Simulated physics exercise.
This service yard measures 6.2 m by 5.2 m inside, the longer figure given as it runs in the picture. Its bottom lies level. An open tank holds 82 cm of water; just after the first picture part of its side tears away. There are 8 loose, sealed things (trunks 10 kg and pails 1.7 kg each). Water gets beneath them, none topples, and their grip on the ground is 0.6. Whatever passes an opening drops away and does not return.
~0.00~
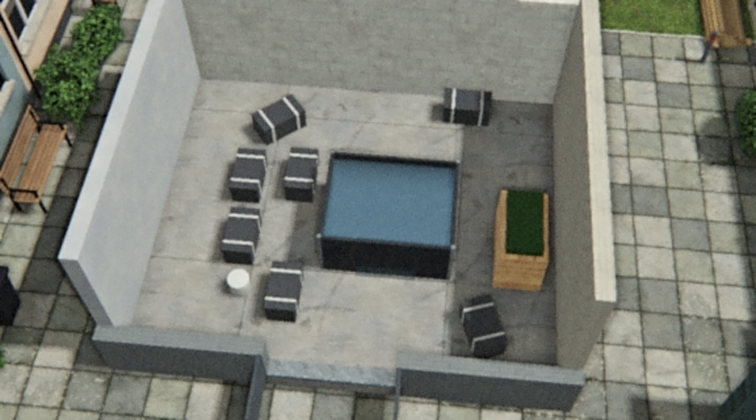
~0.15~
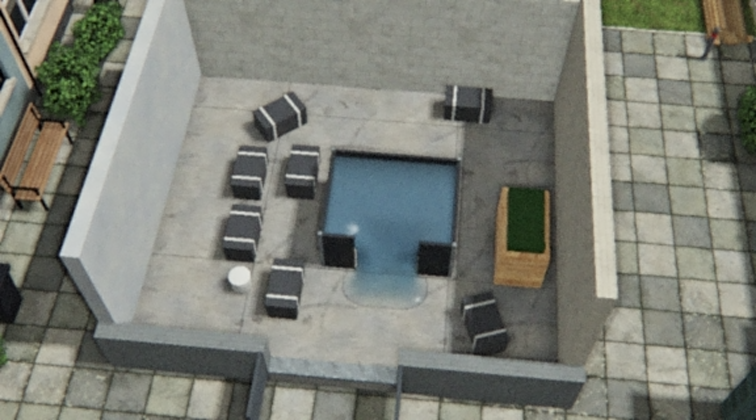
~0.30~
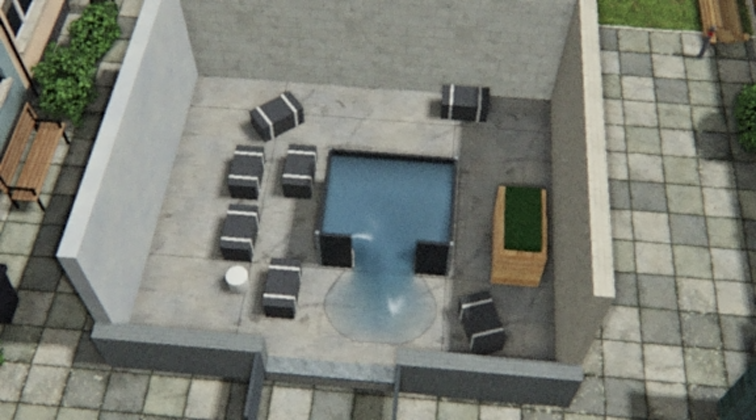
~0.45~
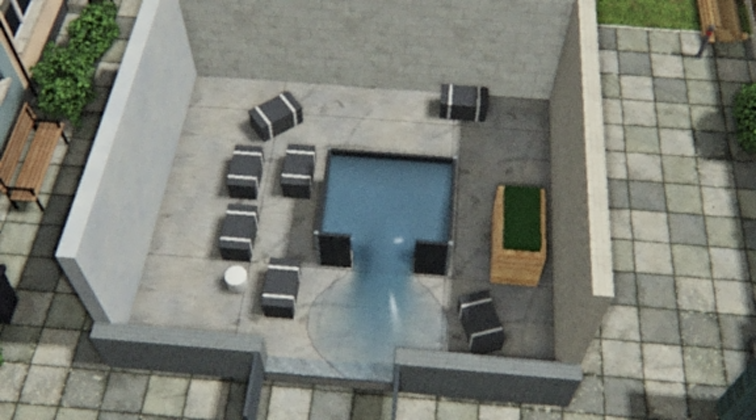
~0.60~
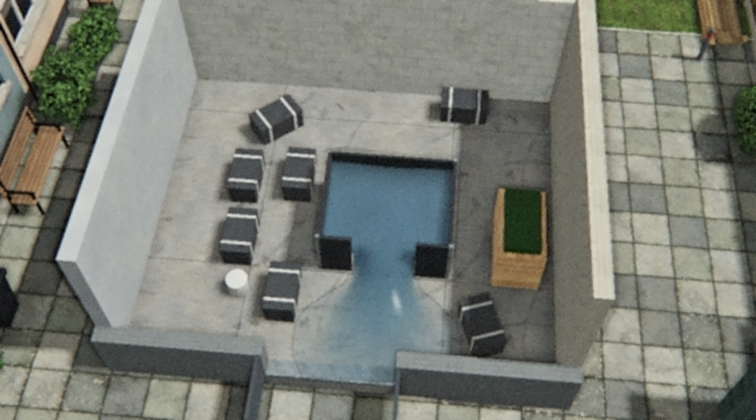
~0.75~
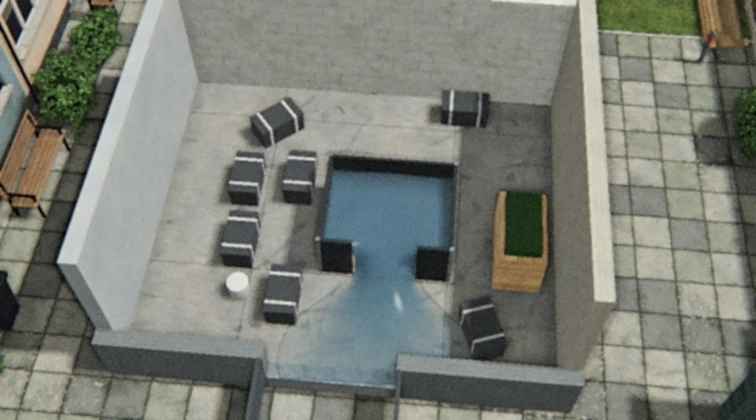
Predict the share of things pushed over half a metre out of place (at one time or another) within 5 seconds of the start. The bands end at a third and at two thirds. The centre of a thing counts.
Share: Under a third.
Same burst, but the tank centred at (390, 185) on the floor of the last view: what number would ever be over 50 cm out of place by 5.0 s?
In that case 3 of them.
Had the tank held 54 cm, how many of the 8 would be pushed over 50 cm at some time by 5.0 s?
Then 1.
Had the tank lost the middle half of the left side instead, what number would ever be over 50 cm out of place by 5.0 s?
In that case 8 of them.
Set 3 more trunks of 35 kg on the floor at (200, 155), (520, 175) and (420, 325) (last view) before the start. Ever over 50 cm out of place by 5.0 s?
In that order: Under, less, more.
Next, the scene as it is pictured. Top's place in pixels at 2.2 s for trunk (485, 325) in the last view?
Near (509, 294).
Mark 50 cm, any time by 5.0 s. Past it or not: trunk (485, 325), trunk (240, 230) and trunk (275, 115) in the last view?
In turn: Past it, under, less.
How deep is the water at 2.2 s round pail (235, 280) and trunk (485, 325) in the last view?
About 0 and 5 cm.
After 1.1 s 0 of 8 are over 50 cm from their spots; 0 afloat.
After 2.2 s 1 of 8 are over 50 cm from their spots; 0 afloat.
After 3.5 s 0 of 8 are over 50 cm from their spots; 0 afloat.
After 5.0 s 1 of 8 are over 50 cm from their spots, and 1 have been at some point; 1 afloat.
